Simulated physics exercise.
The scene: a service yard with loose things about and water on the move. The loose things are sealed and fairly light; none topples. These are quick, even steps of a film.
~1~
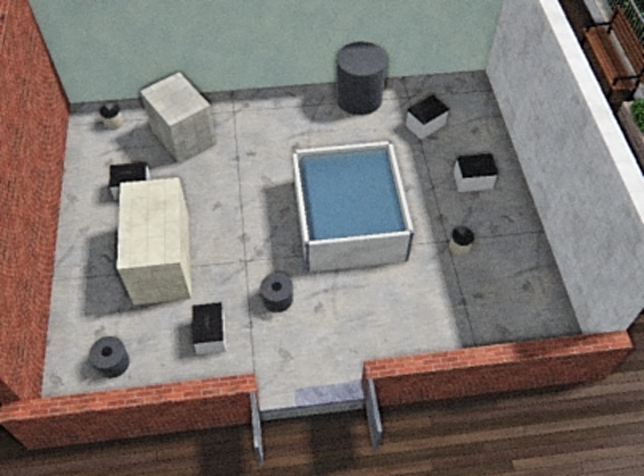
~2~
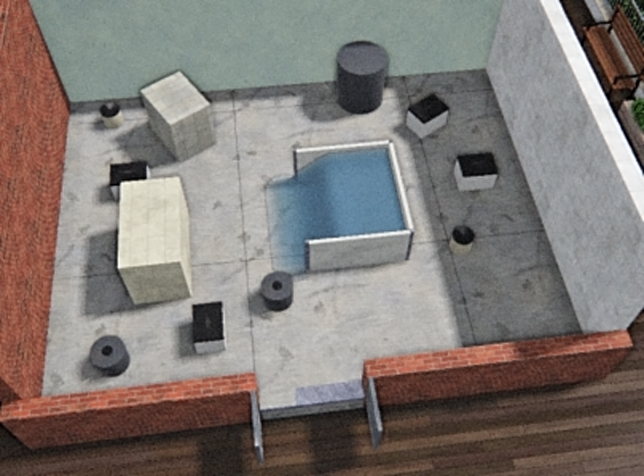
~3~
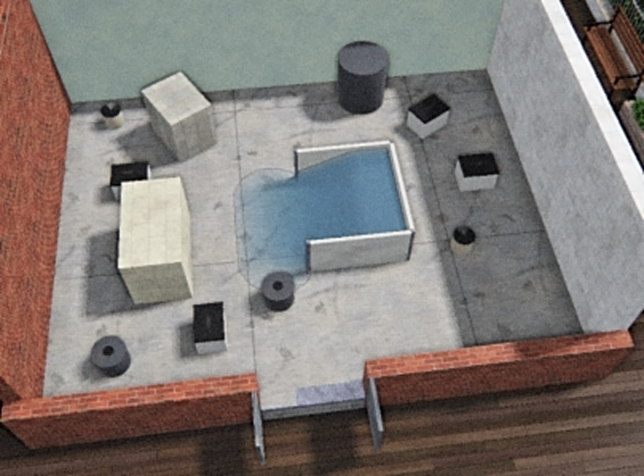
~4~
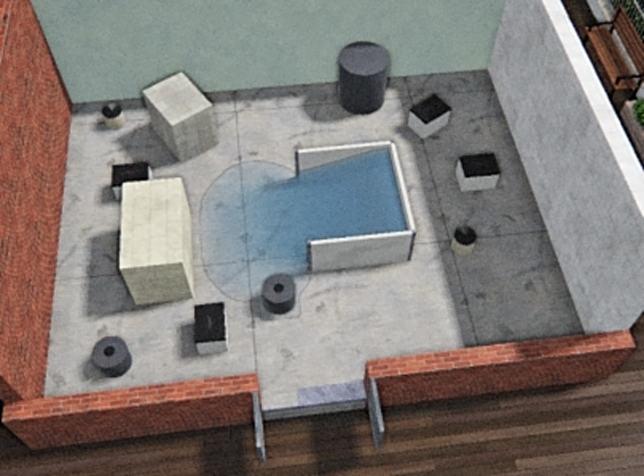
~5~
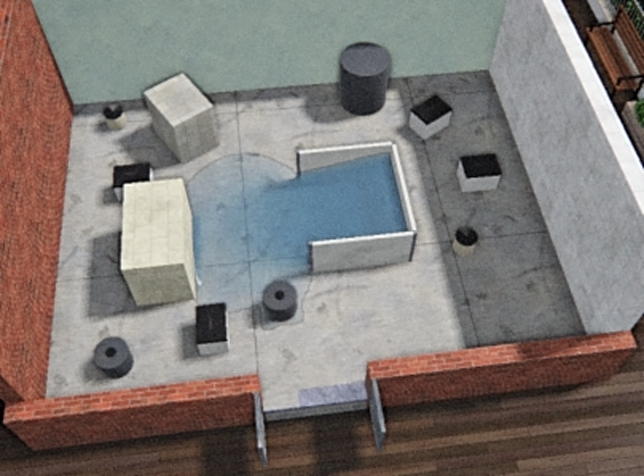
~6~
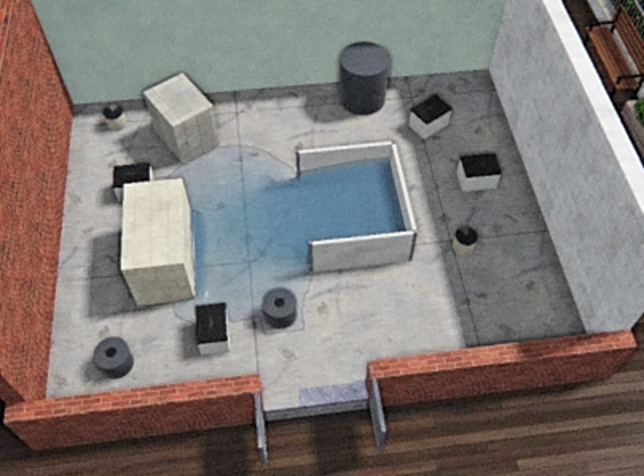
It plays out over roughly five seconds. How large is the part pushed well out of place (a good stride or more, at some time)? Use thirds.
That comes to one to two thirds.
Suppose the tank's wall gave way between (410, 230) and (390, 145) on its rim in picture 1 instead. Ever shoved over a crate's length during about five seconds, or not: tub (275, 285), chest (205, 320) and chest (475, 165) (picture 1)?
One after the other: Pushed that far, not that far, moved that far.
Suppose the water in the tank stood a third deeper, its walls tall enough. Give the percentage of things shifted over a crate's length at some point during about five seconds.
Some 60 per cent.
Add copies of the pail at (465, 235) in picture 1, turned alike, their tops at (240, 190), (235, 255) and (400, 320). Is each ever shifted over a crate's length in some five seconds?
As listed: That far or more, shifted that much, not that far.
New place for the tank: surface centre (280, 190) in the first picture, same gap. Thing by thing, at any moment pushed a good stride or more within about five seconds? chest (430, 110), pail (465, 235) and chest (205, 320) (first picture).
As listed: Less than that, not that far, shifted that much.
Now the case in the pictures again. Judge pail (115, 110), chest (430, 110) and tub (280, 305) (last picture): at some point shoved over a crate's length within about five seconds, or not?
In that order: Yes, no, moved that far.
A moment on, 0 of 8 are well off their spots; 0 afloat.
Next, 4 of 8 are well off their spots; 3 afloat.
Later, 5 of 8 are well off their spots; 4 afloat.
In the end, 5 of 8 are well off their spots, and 5 have been at some point; 4 afloat.
